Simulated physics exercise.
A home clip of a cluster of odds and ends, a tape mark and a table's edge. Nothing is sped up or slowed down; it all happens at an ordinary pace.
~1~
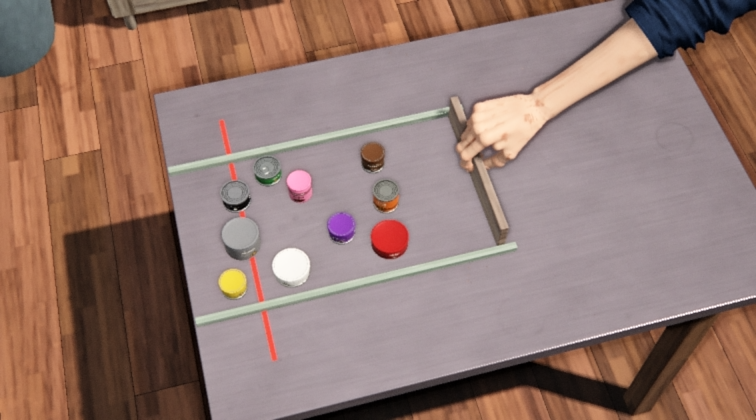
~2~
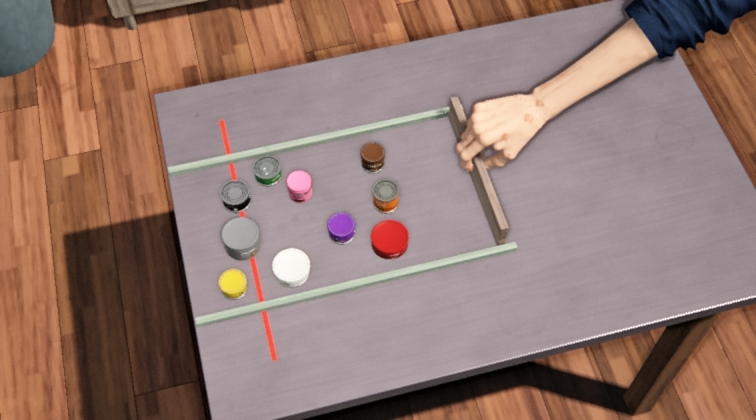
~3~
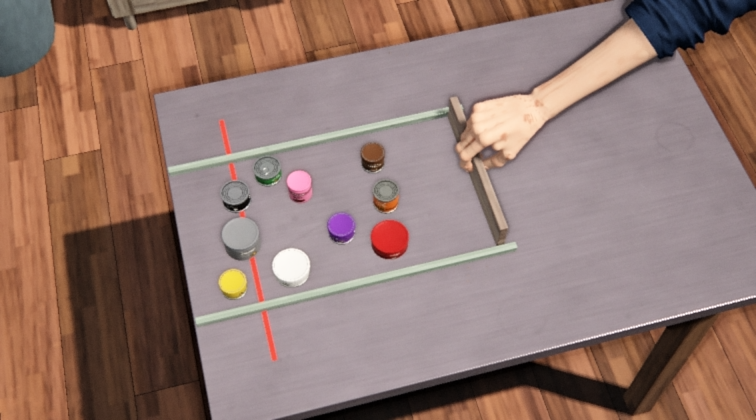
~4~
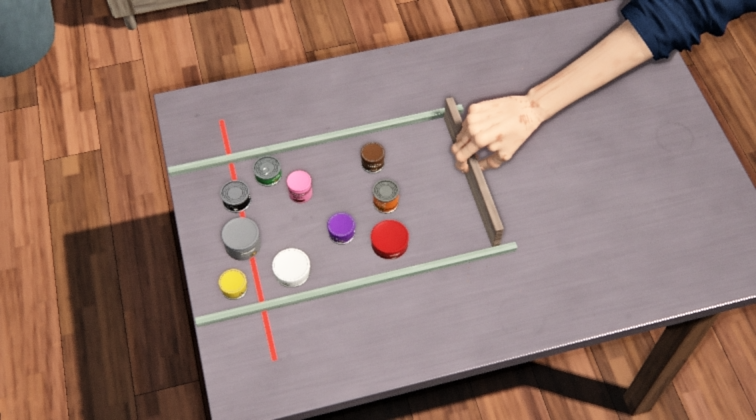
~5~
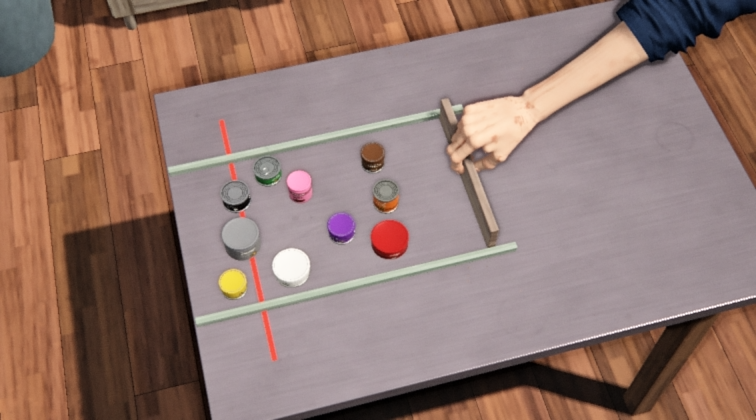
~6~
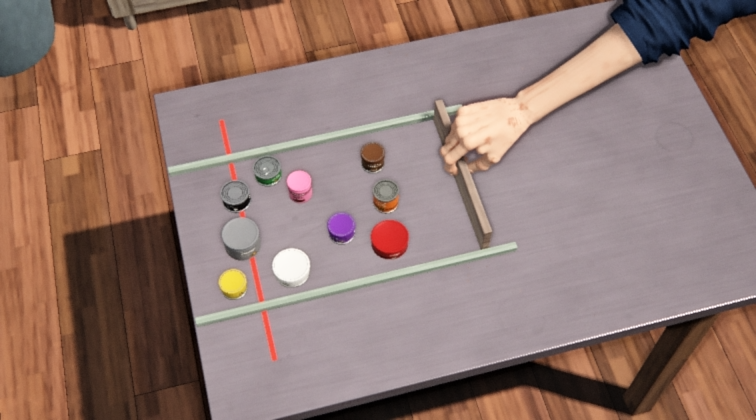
A hand gripping a wooden board stayed still at first, then slid it slightly left between two pale green strips, while the colorful little pots and tins around the red line did not move.
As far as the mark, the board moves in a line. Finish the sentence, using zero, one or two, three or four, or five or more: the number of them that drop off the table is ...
The number that drop off the table is one or two.
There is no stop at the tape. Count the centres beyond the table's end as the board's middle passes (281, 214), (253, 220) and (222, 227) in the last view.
Over the end: 0, 1, 3.
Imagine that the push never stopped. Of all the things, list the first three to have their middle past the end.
They are the yellow pot, then the white tin, then the grey tub.
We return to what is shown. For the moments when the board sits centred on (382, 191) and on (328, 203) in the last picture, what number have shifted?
Counting first: 3, next 6.
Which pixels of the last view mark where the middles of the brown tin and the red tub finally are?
(225, 192) and (238, 284), roughly.
Soon after, none off yet; yellow pot at rest near (233, 285); grey tub at rest near (242, 239); black tin at rest near (236, 197).
In the end, the number that fall off is one or two; gone, yellow pot.
